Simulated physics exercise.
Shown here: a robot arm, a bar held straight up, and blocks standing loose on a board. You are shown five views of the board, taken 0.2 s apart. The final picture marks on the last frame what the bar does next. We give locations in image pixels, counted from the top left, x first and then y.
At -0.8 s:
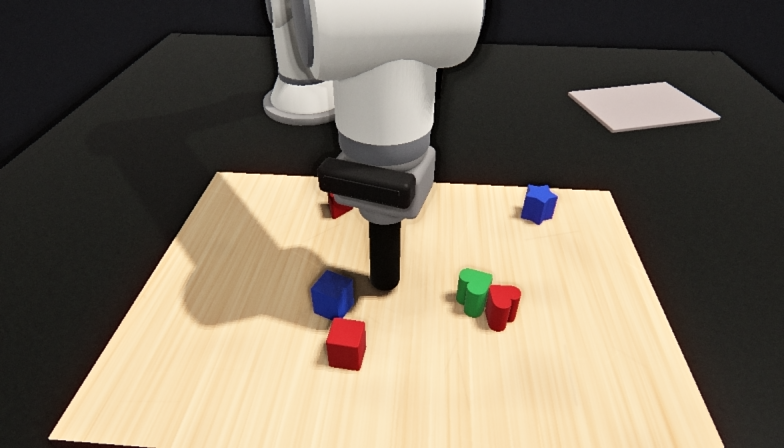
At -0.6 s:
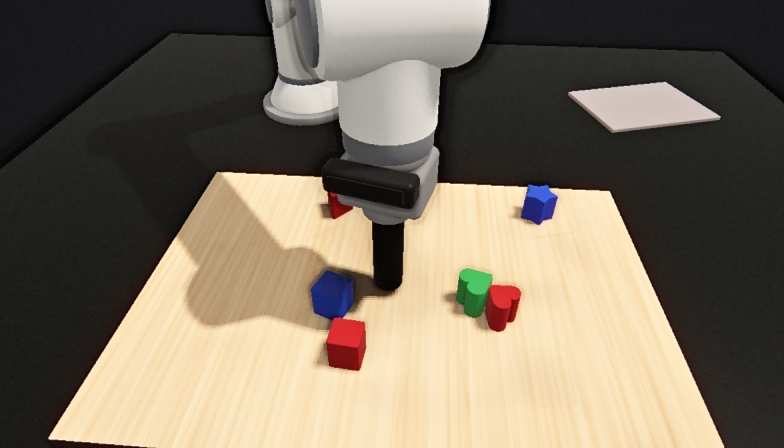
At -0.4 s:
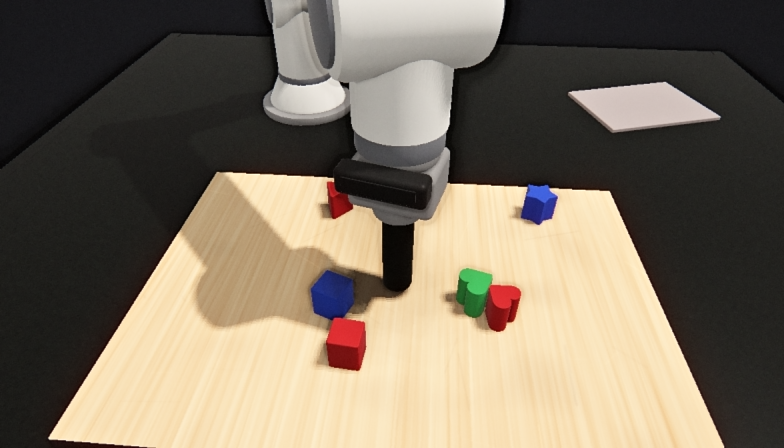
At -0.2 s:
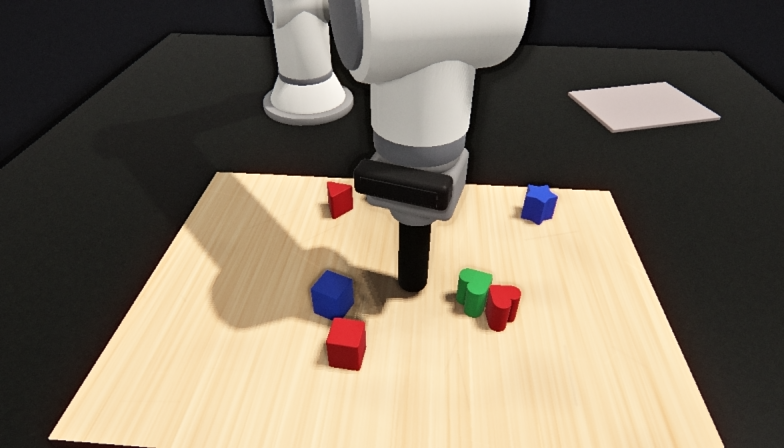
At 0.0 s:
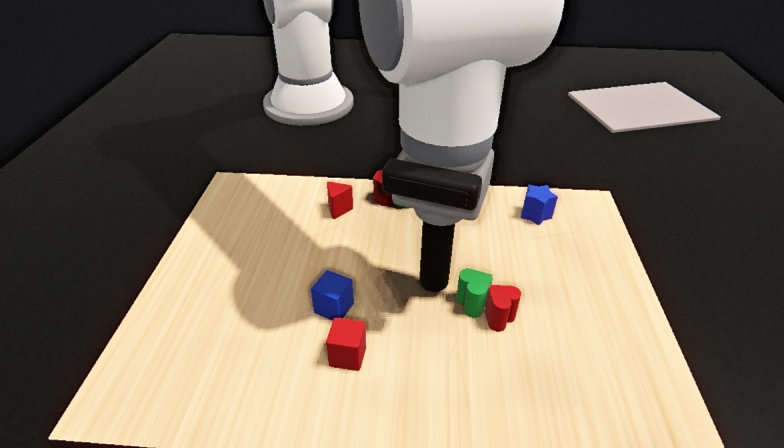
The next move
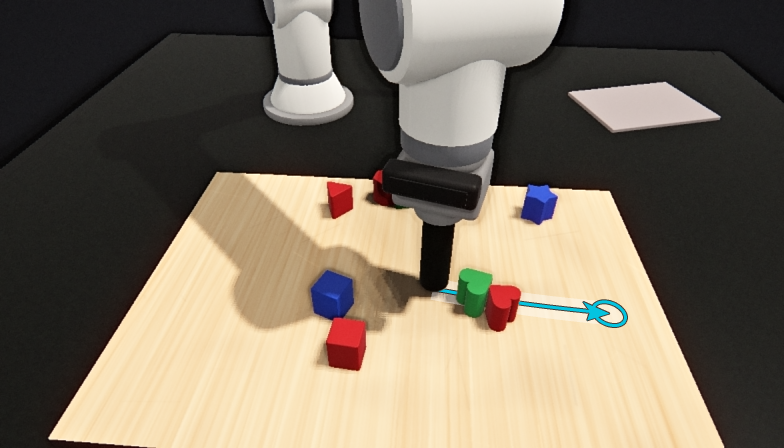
On a light wooden board set on a dark surface, a robot arm holding a black bar upright moves a short way right, nearing the green heart block, while the red and blue blocks around it stay still.
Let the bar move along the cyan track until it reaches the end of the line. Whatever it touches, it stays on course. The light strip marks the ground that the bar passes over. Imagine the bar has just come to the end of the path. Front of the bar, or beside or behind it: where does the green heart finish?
Looking at the end of the path, the green heart has slipped free of the bar.
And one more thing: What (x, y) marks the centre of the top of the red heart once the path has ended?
I think it will end close to (540, 323).
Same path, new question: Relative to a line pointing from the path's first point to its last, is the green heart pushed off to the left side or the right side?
Displaced right.
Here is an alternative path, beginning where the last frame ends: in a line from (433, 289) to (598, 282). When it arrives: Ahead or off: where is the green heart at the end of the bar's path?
It lies beside or behind the bar.
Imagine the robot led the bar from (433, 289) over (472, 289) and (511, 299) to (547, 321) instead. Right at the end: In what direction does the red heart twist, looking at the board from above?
The turn is anti-clockwise.
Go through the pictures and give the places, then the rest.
The first picture shows tip of the bar at (385, 282), middles of tops, green heart at (476, 280), red heart at (504, 294).
The second picture shows bar at (388, 282), nothing pushed.
The third picture shows bar at (397, 283), nothing pushed.
The fourth picture shows bar at (412, 283), nothing pushed.
The fifth picture shows bar at (434, 283), green heart at (476, 280), red heart at (504, 294).
The line goes from (433, 289) by way of (490, 299) and (549, 307) to (609, 313).
The first path, step by step. One third of the way, bar at (492, 293); green heart at (522, 293), turned 35° clockwise; red heart at (535, 315), turned 60° clockwise.
Two thirds of the way, bar at (552, 301); green heart at (557, 304); red heart at (540, 323), turned 95° clockwise.
At the end, bar at (612, 307); green heart at (558, 304), turned 125° clockwise; red heart at (540, 323), turned 95° clockwise.
